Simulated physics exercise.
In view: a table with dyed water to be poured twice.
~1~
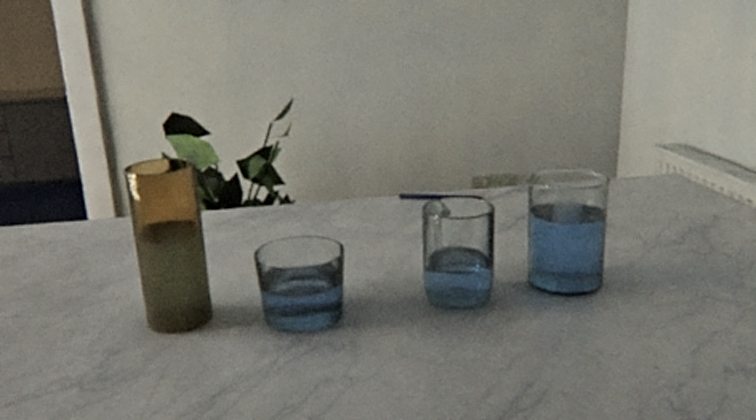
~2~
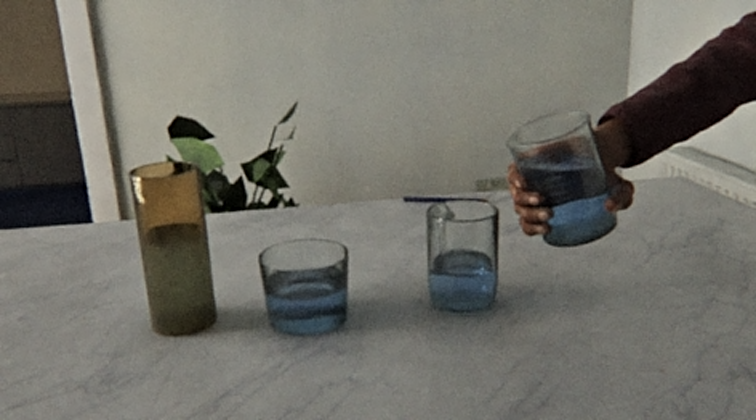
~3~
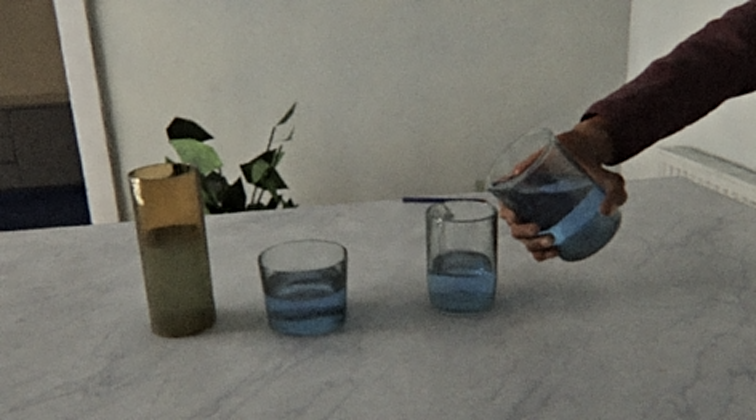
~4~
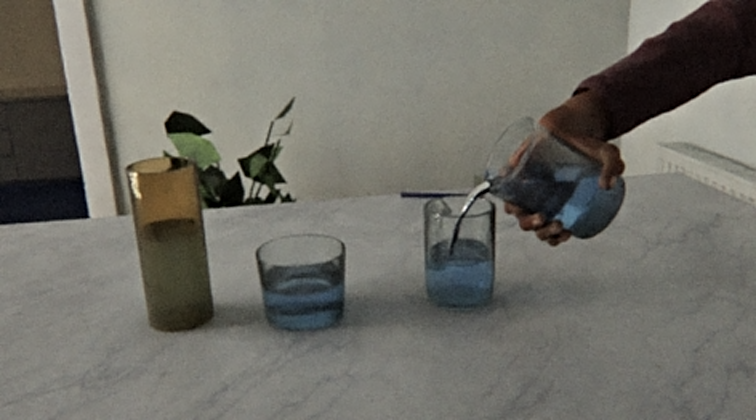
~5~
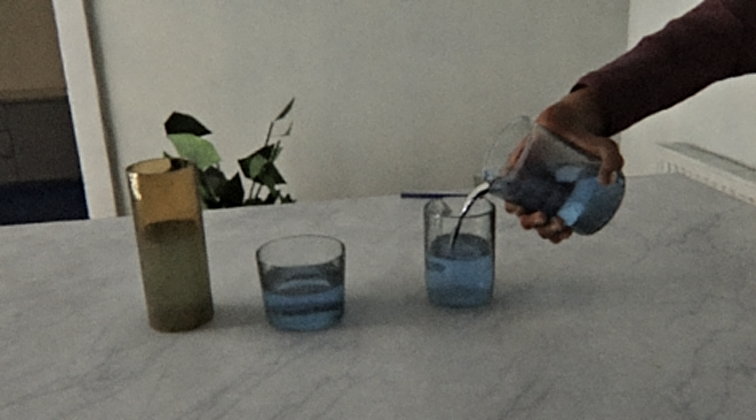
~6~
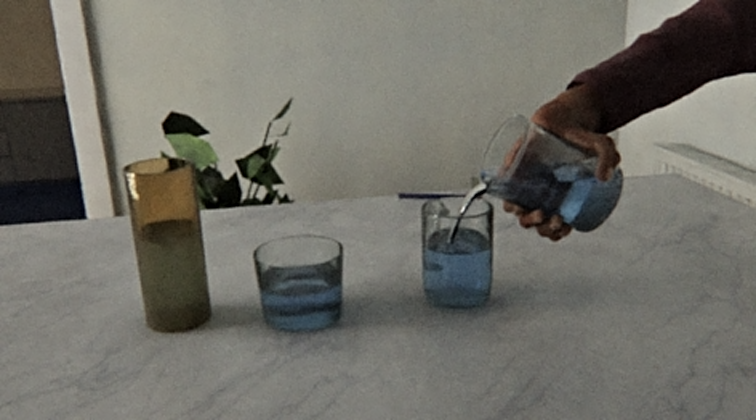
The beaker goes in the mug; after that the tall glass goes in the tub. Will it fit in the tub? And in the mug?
Left, the tub spills over the rim; right, the mug spills over the rim.
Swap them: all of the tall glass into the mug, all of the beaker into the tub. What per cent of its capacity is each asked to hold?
Roughly 110 per cent, then 150 per cent.
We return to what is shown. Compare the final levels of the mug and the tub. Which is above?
It is the mug.
Soon after, the mug is full to the brim.
Later, the mug is full to the brim and has run over.
In the end, the tub is full to the brim and has run over; the mug is full to the brim and has run over.
